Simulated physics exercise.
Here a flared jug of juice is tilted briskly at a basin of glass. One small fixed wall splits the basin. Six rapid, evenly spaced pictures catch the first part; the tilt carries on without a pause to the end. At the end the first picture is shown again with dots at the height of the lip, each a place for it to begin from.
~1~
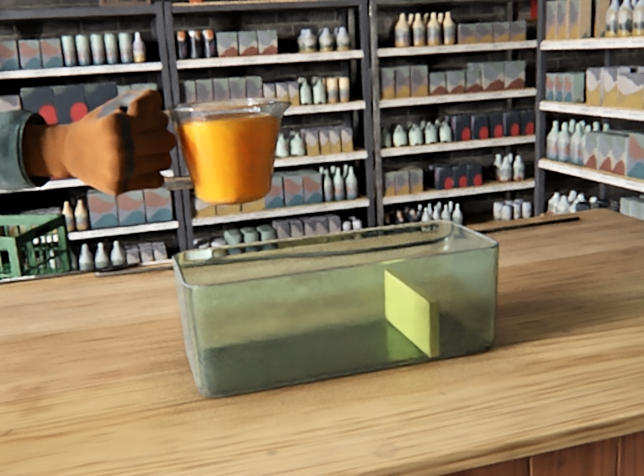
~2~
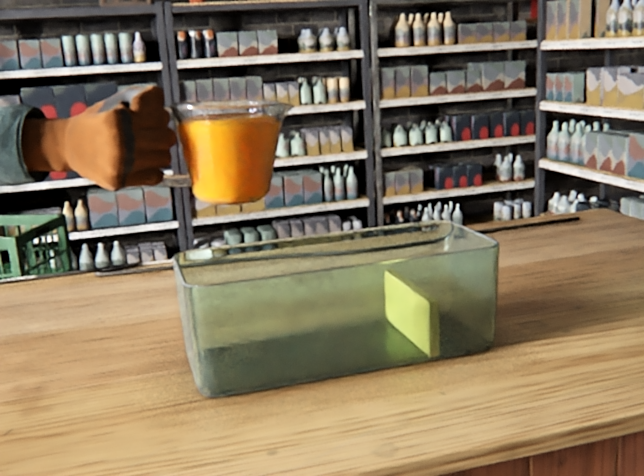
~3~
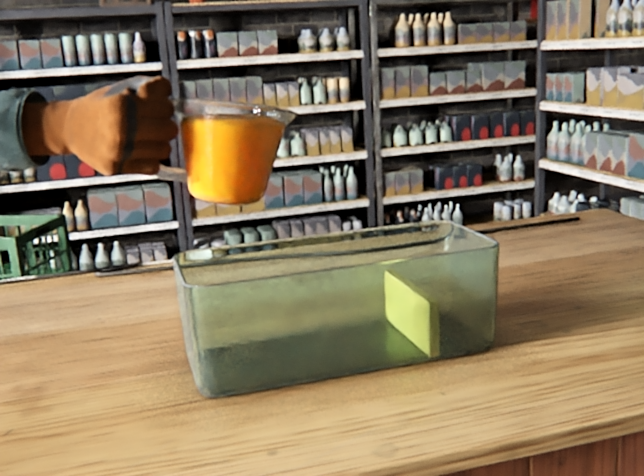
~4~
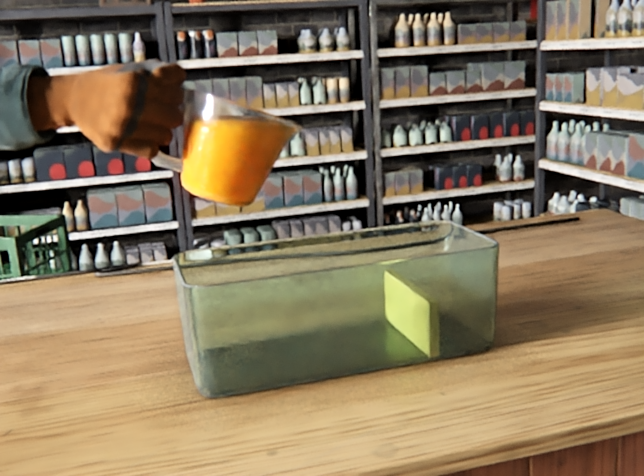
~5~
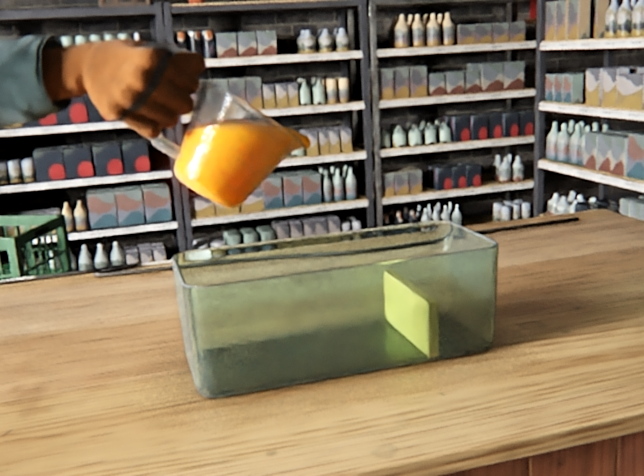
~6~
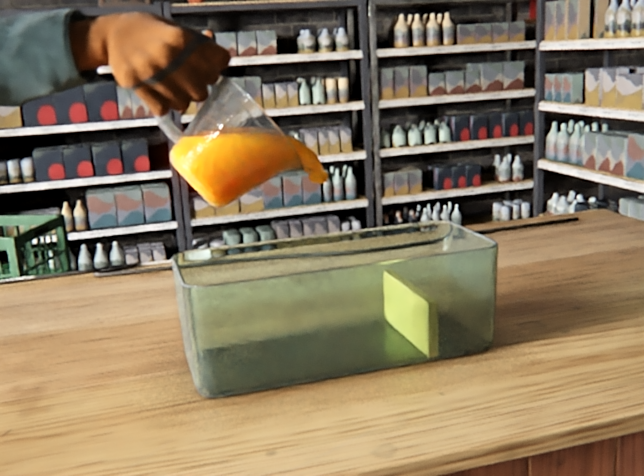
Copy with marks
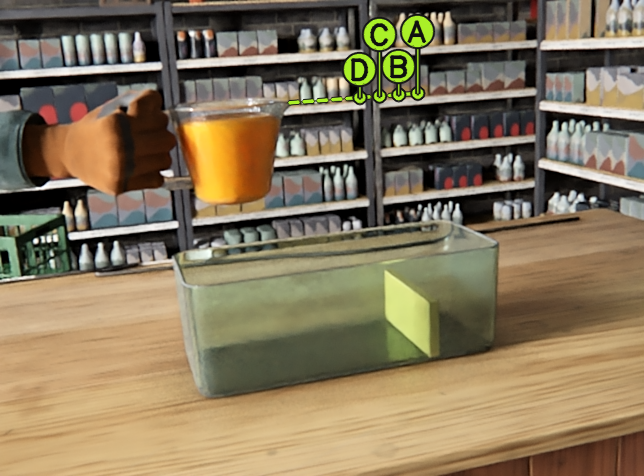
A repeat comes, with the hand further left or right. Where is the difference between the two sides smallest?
The answer is dot C.
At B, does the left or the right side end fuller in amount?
More ends on the right.
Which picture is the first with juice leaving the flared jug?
In picture 5.
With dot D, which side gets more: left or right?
The left side.
On the marked copy, A at (417, 93); B at (398, 94); C at (379, 96); D at (359, 97).
Choosing A, about 13 % ends left of the wall and 81 % right of it; 7 % is lost outside.
Choosing B, about 26 % ends left of the wall and 71 % right of it; 4 % is lost outside.
Choosing C, about 56 % ends left of the wall and 42 % right of it.
Choosing D, about 71 % ends left of the wall and 26 % right of it; 3 % is lost outside.
